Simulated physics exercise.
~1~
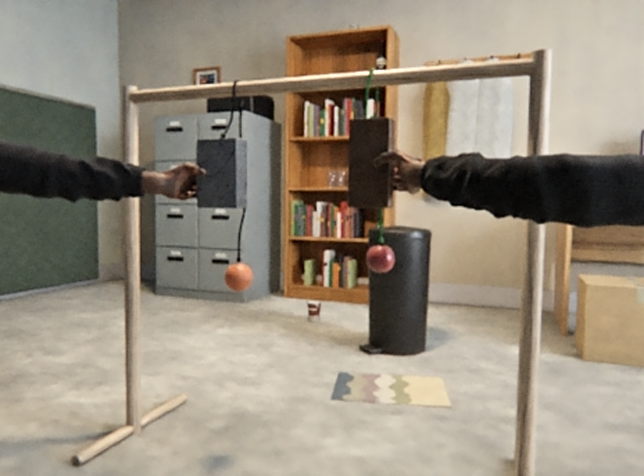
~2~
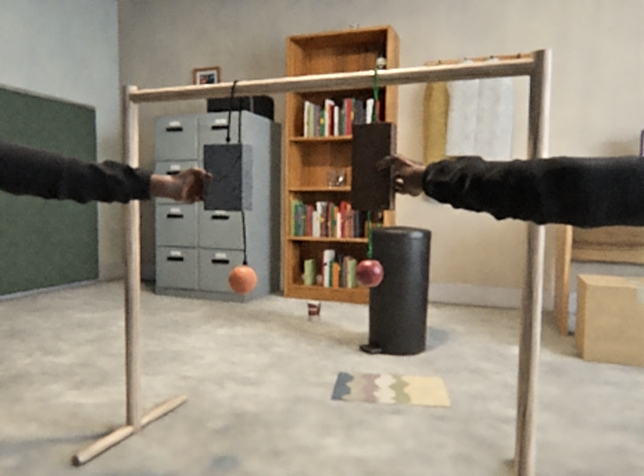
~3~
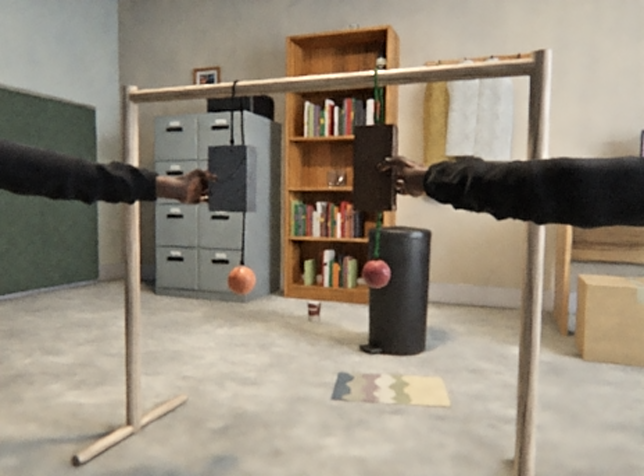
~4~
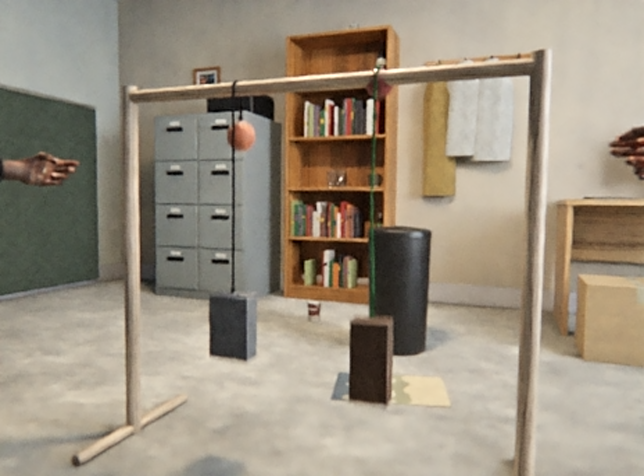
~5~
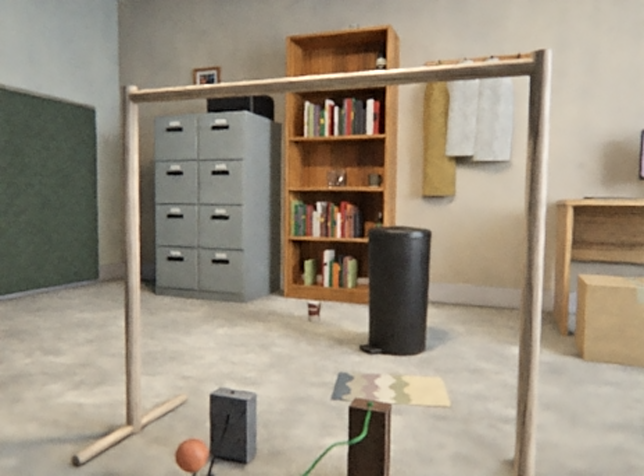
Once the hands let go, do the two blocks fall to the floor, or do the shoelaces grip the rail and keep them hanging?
Both blocks fall to the floor. The shoelaces slip over the rail instead of gripping it.
